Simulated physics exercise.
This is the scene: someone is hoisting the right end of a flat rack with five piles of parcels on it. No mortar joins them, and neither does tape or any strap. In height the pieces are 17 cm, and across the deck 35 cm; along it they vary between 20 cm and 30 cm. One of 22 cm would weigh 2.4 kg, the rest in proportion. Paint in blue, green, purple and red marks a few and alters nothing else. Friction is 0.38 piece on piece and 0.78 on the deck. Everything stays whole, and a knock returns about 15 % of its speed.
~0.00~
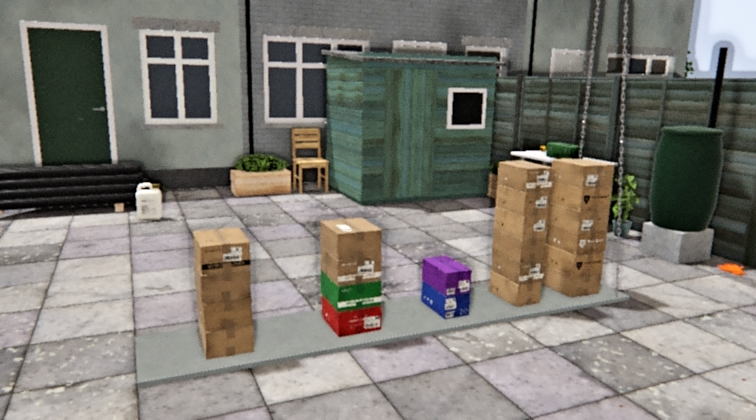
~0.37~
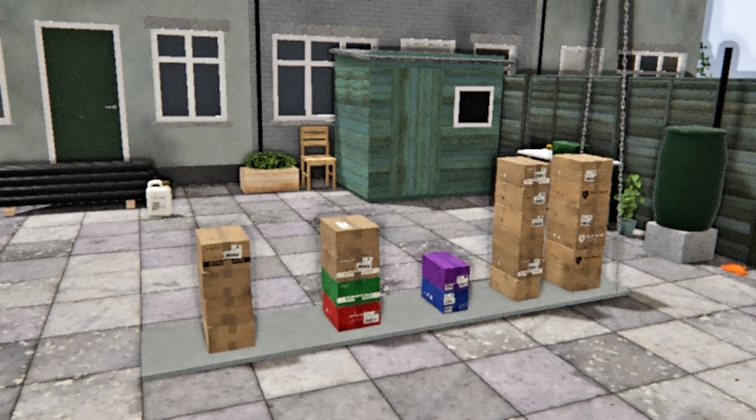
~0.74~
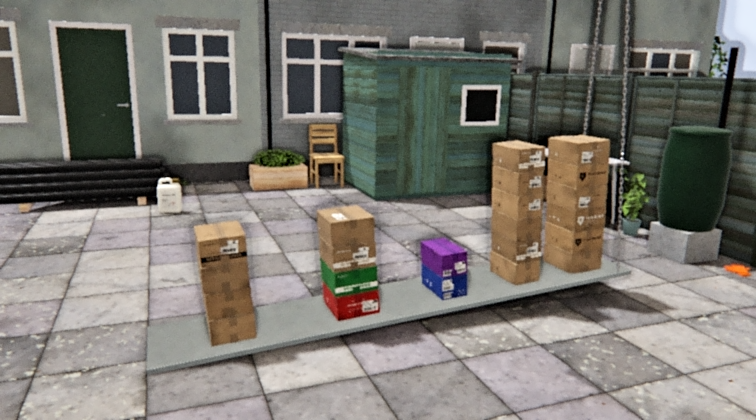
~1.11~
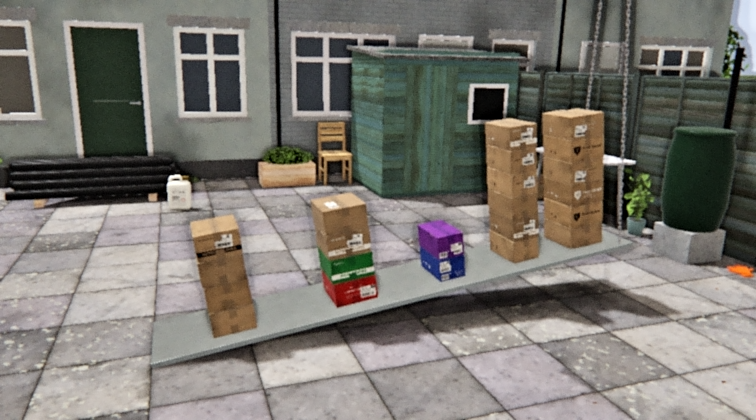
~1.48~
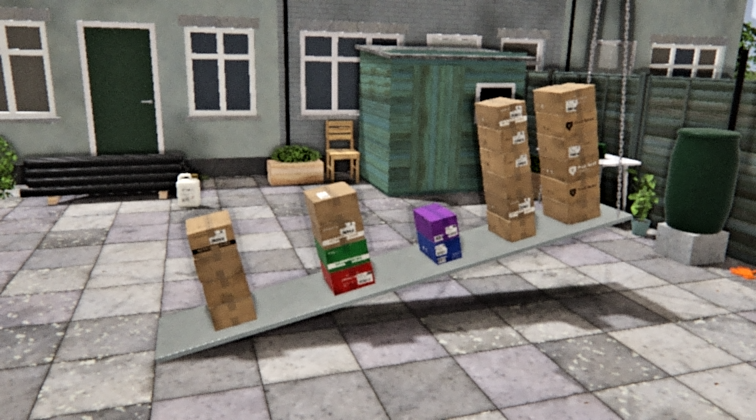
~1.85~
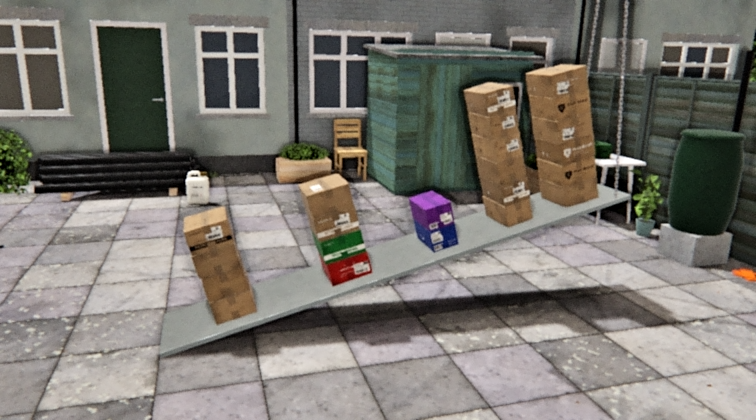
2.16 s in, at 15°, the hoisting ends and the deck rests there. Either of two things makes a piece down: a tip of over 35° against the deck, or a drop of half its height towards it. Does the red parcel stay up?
Yes.
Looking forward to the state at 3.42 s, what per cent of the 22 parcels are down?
75 per cent.
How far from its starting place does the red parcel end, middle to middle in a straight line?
Close to 35 cm, in a straight line.
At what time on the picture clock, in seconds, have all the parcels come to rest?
At roughly 4.5 seconds.
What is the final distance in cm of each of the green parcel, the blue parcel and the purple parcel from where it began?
I'd estimate green at 60 cm, blue at 50 cm and purple at 50 cm.
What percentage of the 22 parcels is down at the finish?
Close to 85 per cent of them.
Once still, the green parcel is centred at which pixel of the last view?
Roughly at (276, 271).
After 2.64 s, slope 15°; 6 of the 22 parcels down; red parcel unmoved; purple parcel shifted 8 cm.
After 3.42 s, slope 15°; 16 of the 22 parcels down; red parcel unmoved; purple parcel on its side.
At rest (4.8 s), slope 15°; 19 of the 22 parcels down; red parcel shifted 7 cm; purple parcel on its side; green parcel on its side. As the last picture would show them, middles, red parcel near (334, 261), purple parcel near (393, 240).
